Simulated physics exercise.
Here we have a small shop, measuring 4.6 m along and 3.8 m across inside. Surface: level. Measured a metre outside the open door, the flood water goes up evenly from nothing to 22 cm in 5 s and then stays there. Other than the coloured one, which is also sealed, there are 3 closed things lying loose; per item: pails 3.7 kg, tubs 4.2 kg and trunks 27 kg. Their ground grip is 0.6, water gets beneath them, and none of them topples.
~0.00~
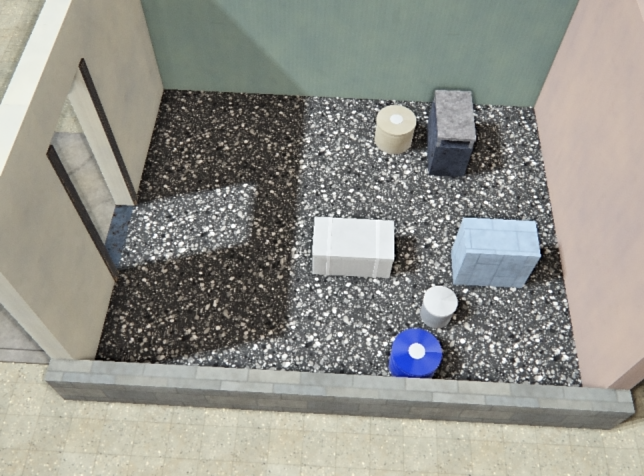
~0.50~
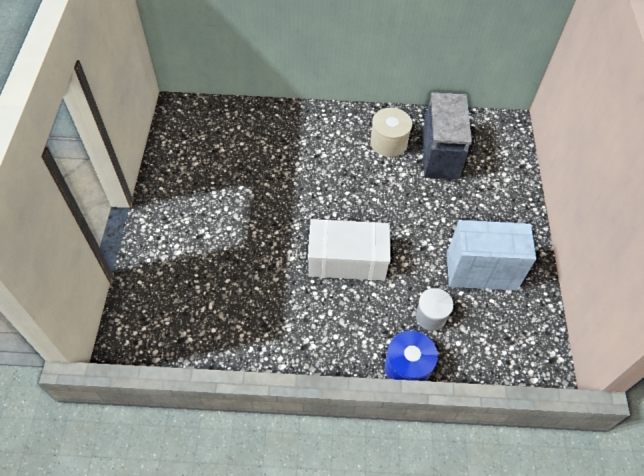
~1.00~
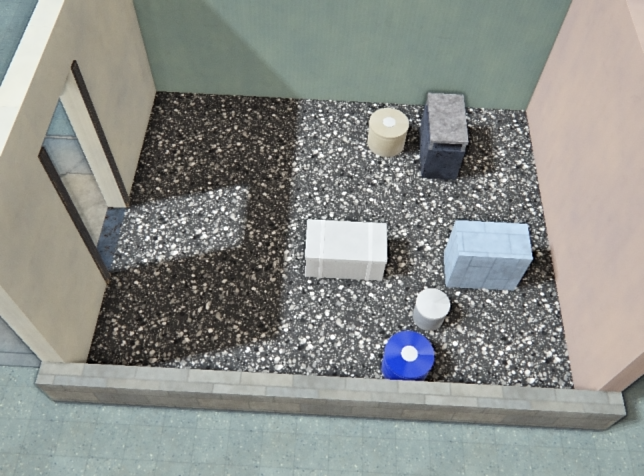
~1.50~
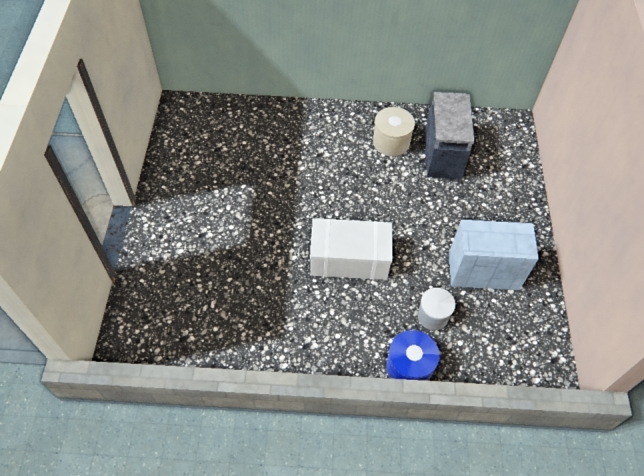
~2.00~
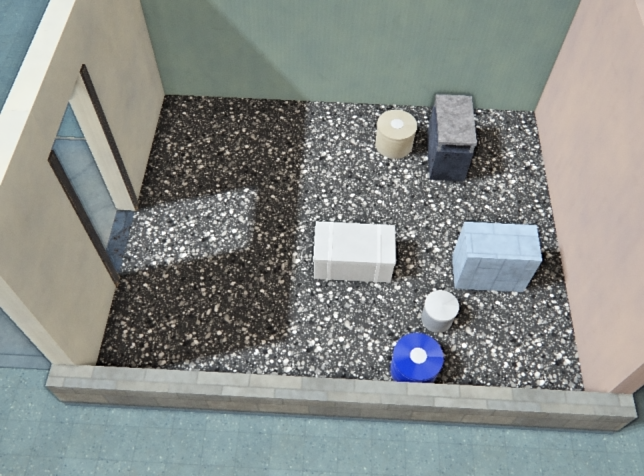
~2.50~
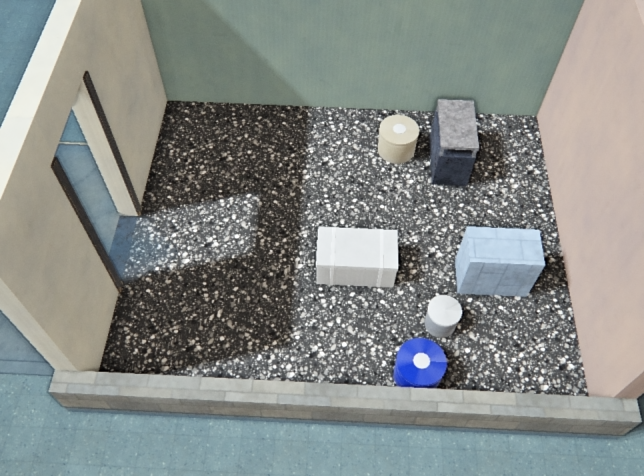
At the start, pale, dry paving surrounds an open-topped room where boxes and round tubs, one bright blue, sit on a speckled floor. Blue-green water then spreads over the paving outside and deepens in colour beyond the doorway, while the view shifts slightly and the objects stay put.
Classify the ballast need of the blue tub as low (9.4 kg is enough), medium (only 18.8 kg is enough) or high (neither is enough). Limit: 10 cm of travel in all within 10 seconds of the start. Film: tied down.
Medium.
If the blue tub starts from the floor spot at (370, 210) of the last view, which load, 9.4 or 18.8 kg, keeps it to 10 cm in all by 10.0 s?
Here only the heavier suffices.
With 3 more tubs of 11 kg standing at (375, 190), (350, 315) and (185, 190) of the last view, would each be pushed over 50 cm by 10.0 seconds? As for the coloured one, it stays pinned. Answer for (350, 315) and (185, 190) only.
Well, beyond half a metre and then below half a metre.
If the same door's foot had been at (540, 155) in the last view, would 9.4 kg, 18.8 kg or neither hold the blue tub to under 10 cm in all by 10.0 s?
Short version: The light mass is sufficient.
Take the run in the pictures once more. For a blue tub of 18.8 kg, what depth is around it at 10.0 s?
Close to 5 cm deep.
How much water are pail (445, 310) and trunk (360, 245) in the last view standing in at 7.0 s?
Close to 3 and 3 centimetres.
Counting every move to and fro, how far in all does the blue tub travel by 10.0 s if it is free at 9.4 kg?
Adding it all up, something like 140 cm.
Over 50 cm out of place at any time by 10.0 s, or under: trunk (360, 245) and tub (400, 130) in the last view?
Below, beyond.
After 3.5 s the blue tub would be 0 cm from its start with 9.4 kg and 0 cm from its start with 18.8 kg; 0 cm of water round it then.
After 4.5 s the blue tub would be 0 cm from its start with 9.4 kg and 0 cm from its start with 18.8 kg; 0 cm of water round it then.
After 7.0 s the blue tub would be 32 cm from its start with 9.4 kg and 0 cm from its start with 18.8 kg; 6 cm of water round it then.
After 10.0 s the blue tub would be 131 cm from its start with 9.4 kg and 0 cm from its start with 18.8 kg; 5 cm of water round it then.
